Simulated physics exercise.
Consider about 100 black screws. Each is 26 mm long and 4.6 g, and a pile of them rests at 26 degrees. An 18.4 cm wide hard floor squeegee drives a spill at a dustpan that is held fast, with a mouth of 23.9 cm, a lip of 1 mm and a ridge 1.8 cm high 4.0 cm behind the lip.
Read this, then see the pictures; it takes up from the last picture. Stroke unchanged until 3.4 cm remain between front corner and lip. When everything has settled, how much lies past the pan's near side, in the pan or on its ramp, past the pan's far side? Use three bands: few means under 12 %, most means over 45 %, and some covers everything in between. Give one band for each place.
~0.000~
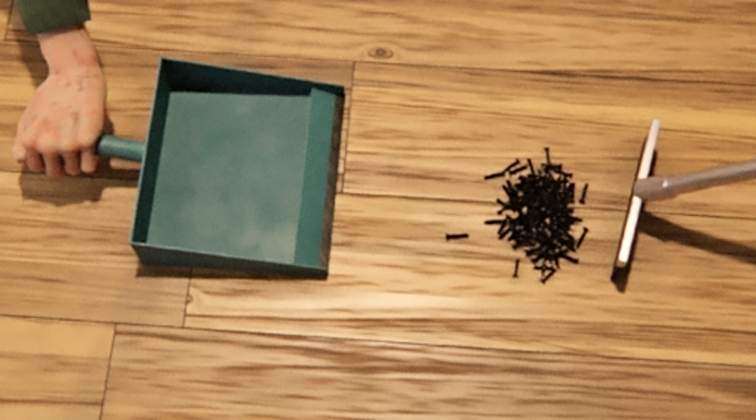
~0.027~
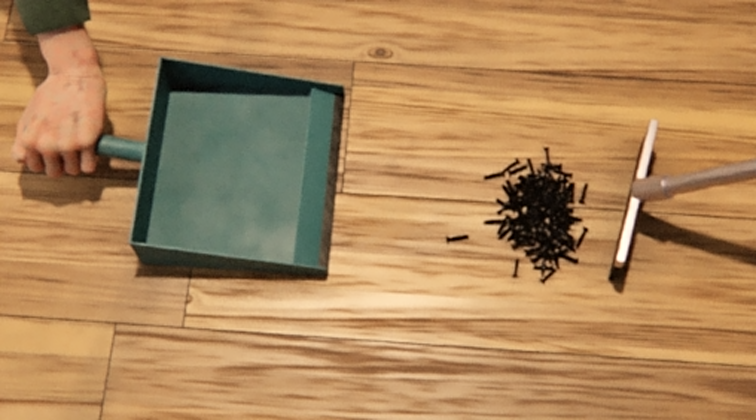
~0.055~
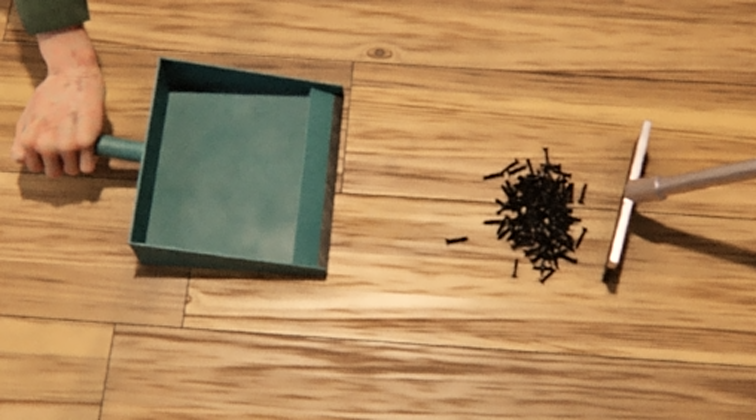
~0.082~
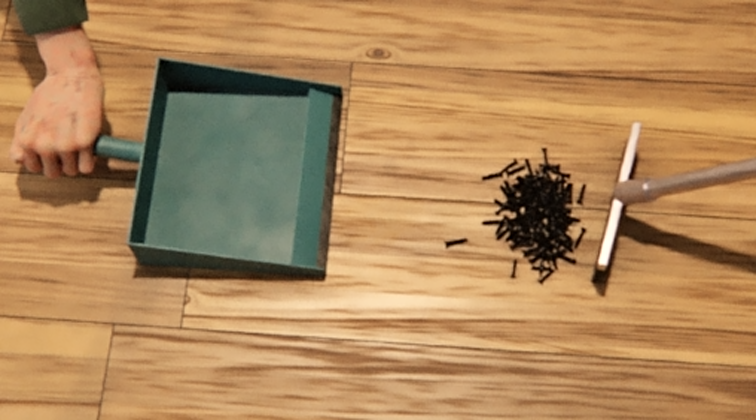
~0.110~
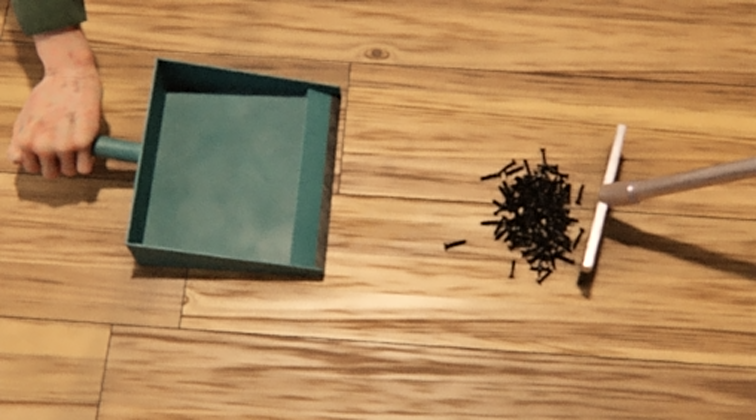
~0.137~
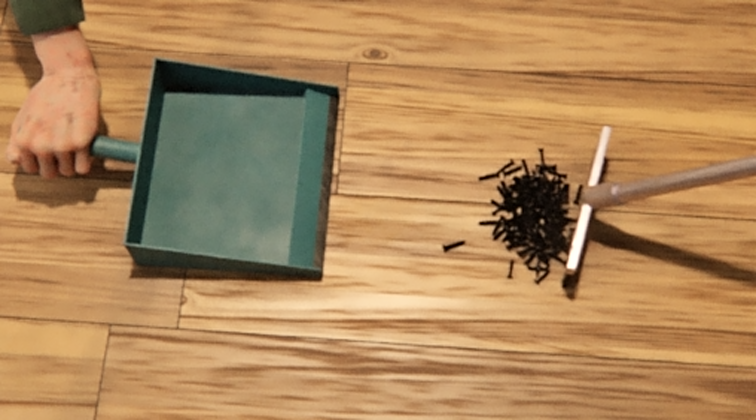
Past the pan's near side: Few, in the pan or on its ramp: Few, past the pan's far side: Few.
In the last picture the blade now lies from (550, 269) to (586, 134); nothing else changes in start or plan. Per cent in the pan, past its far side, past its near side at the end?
Final per cent - pan 20, far 0, near 5.
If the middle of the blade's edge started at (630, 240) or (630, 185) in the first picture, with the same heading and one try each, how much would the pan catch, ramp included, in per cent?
Around 0 percent, then around 0 percent.
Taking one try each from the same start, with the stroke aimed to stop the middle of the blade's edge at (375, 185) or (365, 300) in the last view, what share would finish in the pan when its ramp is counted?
I'd expect around 10 percent, then around 0 percent.
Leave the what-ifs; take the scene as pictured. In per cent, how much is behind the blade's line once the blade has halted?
Around 15 per cent.
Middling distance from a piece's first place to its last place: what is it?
I'd say near 22 cm.
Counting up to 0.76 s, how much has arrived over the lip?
Over the lip so far: Approx. 5 %.
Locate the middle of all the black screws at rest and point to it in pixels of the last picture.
Centre at rest: Approx. (353, 202) px.
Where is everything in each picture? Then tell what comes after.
The first picture shows blade from (622, 262) to (654, 127), moved 0.0 cm, 0 of the pieces shifted so far; middle of the pieces at (544, 212); pan at (230, 176).
The second picture shows blade from (620, 262) to (652, 127), moved 0.2 cm, 0 of the pieces shifted so far; middle of the pieces at (543, 212).
The third picture shows blade from (613, 263) to (646, 128), moved 0.9 cm, 1 of the pieces shifted so far; middle of the pieces at (543, 212).
The fourth picture shows blade from (602, 265) to (635, 130), moved 2.0 cm, 1 of the pieces shifted so far; middle of the pieces at (541, 213).
The fifth picture shows blade from (587, 267) to (620, 132), moved 3.6 cm, 1 of the pieces shifted so far; middle of the pieces at (540, 213).
The sixth picture shows blade from (571, 269) to (605, 134), moved 5.2 cm, 4 of the pieces shifted so far; middle of the pieces at (538, 213); pan at (225, 177). Its pace works out near 0.60 m/s, heading 13 degrees towards the viewer's side.
After 0.35 s, middle of the blade 18 cm from the lip; 0 % over the lip, far side 0 %, near side 0 %.
Then, at 0.49 s, middle of the blade 10 cm from the lip; 0 % over the lip, far side 0 %, near side 5 %.
After 0.76 s, middle of the blade 5 cm from the lip; 5 % over the lip, far side 0 %, near side 5 %.
In the end, at 1.6 s, near side 5 %, pan 5 %, far side 0 %, in front of the lip or behind the blade 90 %.
